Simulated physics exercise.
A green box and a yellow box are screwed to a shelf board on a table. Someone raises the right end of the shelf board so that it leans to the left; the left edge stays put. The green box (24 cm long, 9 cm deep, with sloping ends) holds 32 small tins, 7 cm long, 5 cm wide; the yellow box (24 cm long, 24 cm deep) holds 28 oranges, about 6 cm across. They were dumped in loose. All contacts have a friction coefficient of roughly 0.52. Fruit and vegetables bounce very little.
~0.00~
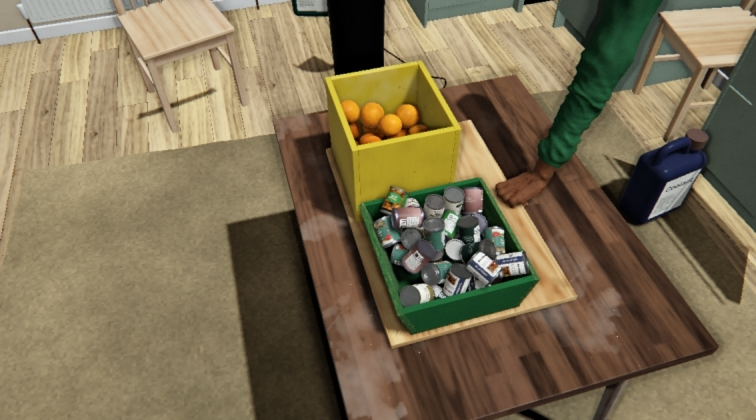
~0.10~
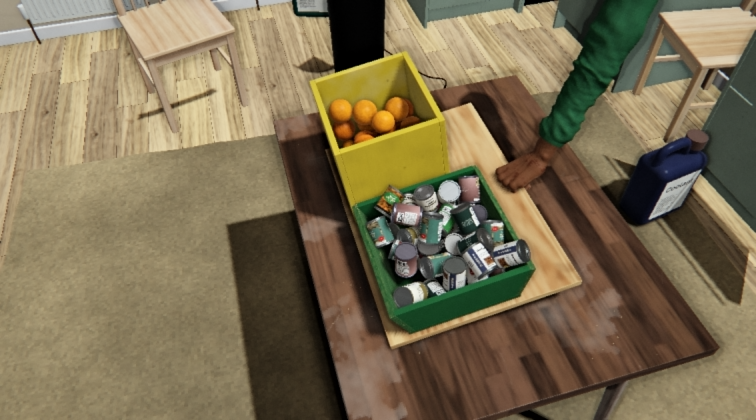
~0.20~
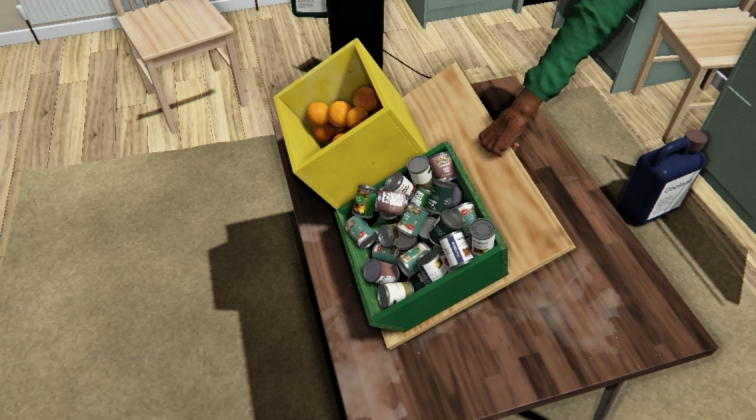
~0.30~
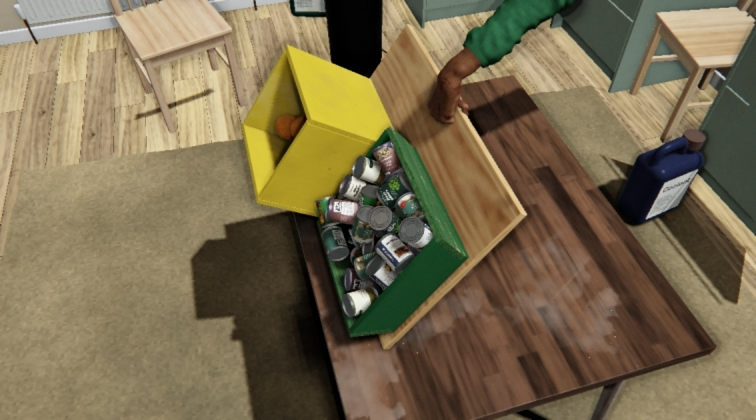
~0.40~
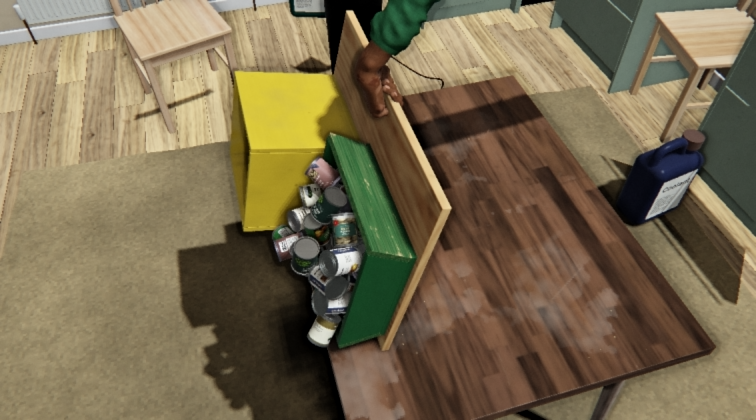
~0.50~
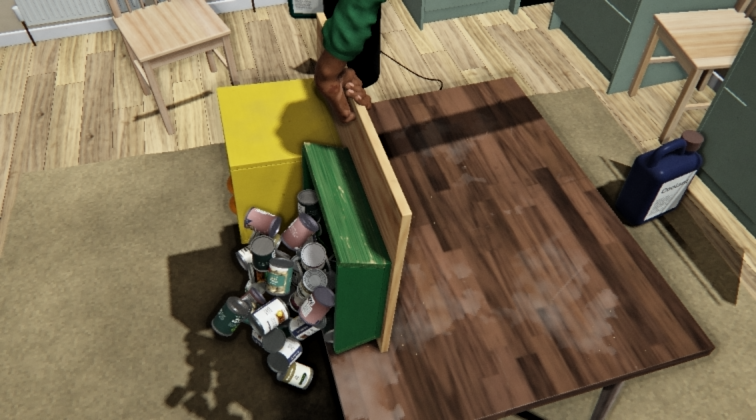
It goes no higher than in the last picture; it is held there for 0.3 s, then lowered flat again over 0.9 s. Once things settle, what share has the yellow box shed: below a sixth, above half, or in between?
The yellow box loses a sixth to a half of its oranges.
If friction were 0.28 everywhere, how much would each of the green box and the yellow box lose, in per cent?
In that case green box 100, yellow box 40 per cent.
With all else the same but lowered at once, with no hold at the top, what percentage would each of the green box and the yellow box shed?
In that case green box 100, yellow box 30 per cent.
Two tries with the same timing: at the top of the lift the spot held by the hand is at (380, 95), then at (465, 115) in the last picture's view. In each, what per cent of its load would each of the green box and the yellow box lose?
Green box 90 then 40, yellow box 10 then 0 per cent.
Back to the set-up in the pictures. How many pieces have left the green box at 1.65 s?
Out by then, roughly: Green box 30.
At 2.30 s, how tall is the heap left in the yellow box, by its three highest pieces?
About 12 cm.
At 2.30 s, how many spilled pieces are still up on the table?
Some 0 pieces.
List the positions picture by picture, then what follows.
In the first picture (each is followed by its nearest rim corner in this view), yellow box, (357, 148); green box, (403, 311); 0° from level; none out.
Yellow box, (340, 151); green box, (394, 313); 9° from level, in the second picture.
Yellow box, (297, 168); green box, (373, 320); 30° from level, in the third picture.
Yellow box, (259, 197); green box, (350, 331); 55° from level, in the fourth picture.
Yellow box, (243, 226); green box, (337, 343); 76° from level; 9 out, the lowest tin at (288, 241), in the fifth picture.
Yellow box, (241, 239); green box, (334, 349); 85° from level; 23 out, the lowest tin at (256, 288), in the sixth picture.
After 0.79 s, tilt 85°; green box 1 in, 31 out and yellow box 20 in, 8 out.
After 1.15 s, tilt 56°; green box 0 in, 32 out and yellow box 18 in, 10 out.
After 1.65 s, tilt 1°; green box 0 in, 32 out and yellow box 18 in, 10 out.
When it is over (at 2.30 s), green box 0 in, 32 out and yellow box 18 in, 10 out. Asked share, 10 of 28, 36 per cent.
